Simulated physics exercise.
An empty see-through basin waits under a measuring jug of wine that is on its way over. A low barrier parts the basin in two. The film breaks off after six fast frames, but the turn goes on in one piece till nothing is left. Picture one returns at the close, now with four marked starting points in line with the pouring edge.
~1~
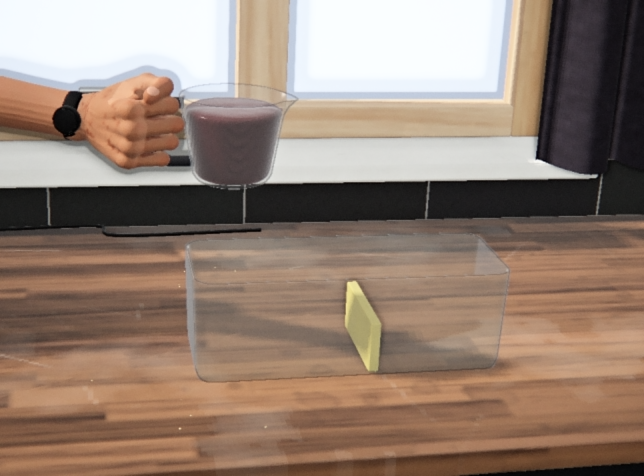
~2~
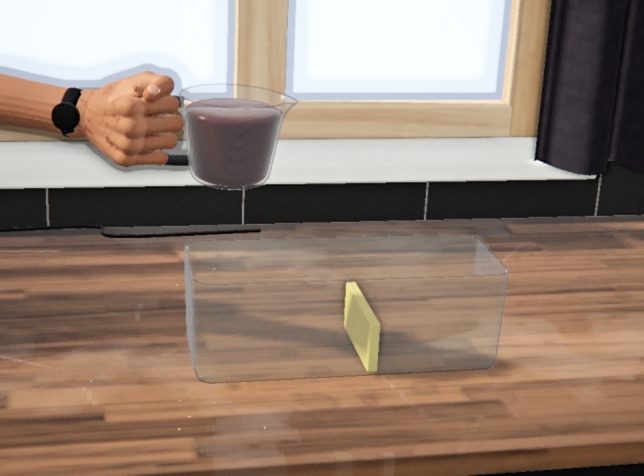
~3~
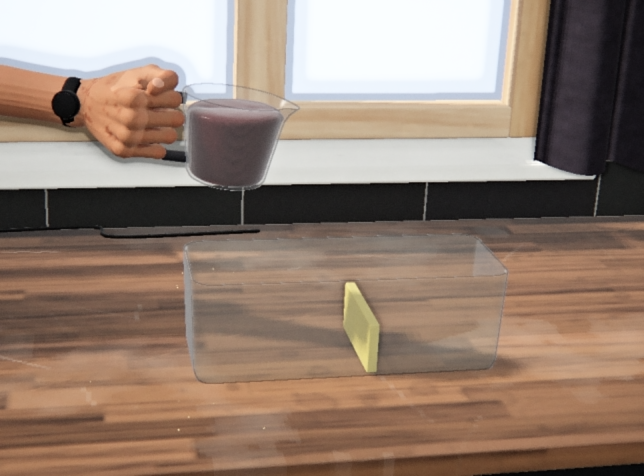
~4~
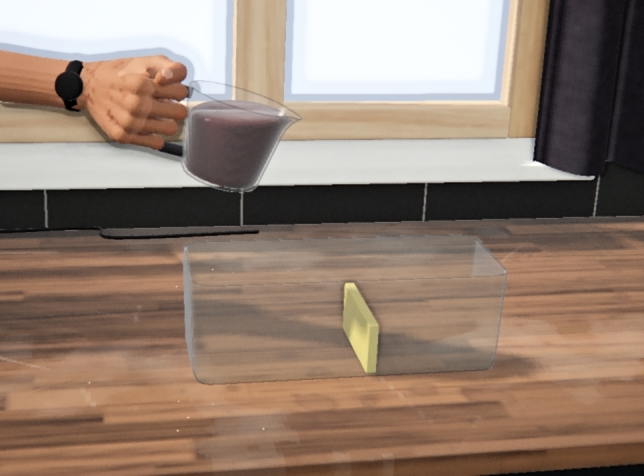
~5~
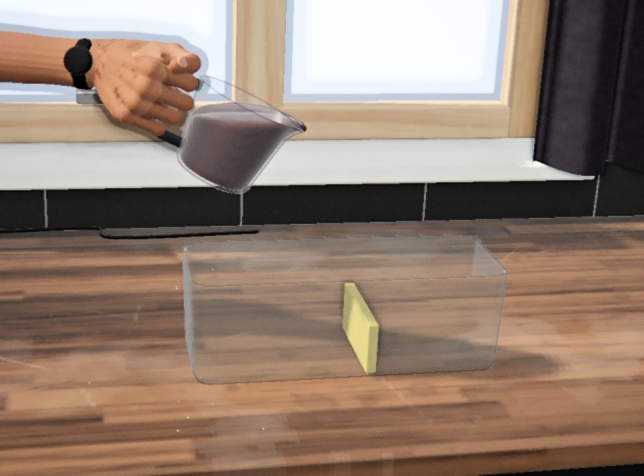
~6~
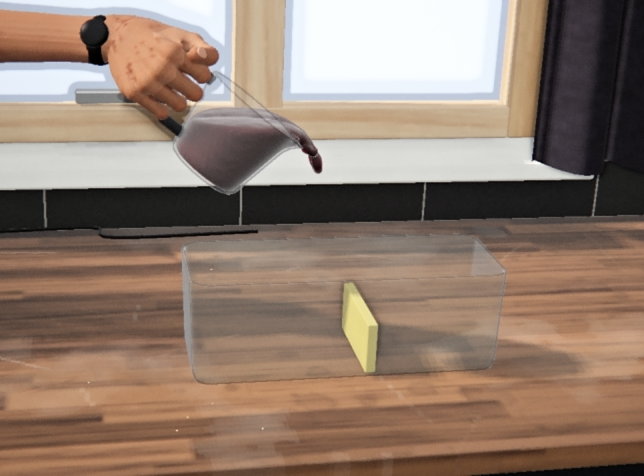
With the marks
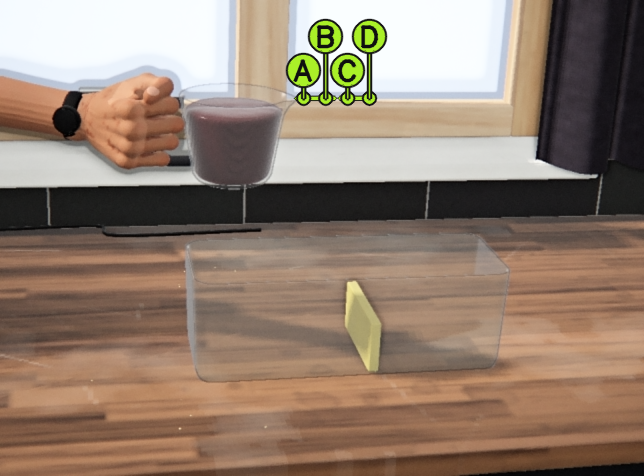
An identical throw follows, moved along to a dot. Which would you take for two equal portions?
B.
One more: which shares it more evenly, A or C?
Spot C.
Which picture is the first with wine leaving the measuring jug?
Picture 5.
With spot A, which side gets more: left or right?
The left one.
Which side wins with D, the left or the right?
The right one.
In lime, A at (303, 98); B at (325, 98); C at (347, 98); D at (369, 98).
With A, about 85 % ends left of the wall and 12 % right of it; 3 % is lost outside.
With B, about 56 % ends left of the wall and 43 % right of it.
With C, about 26 % ends left of the wall and 74 % right of it.
With D, about 11 % ends left of the wall and 88 % right of it.
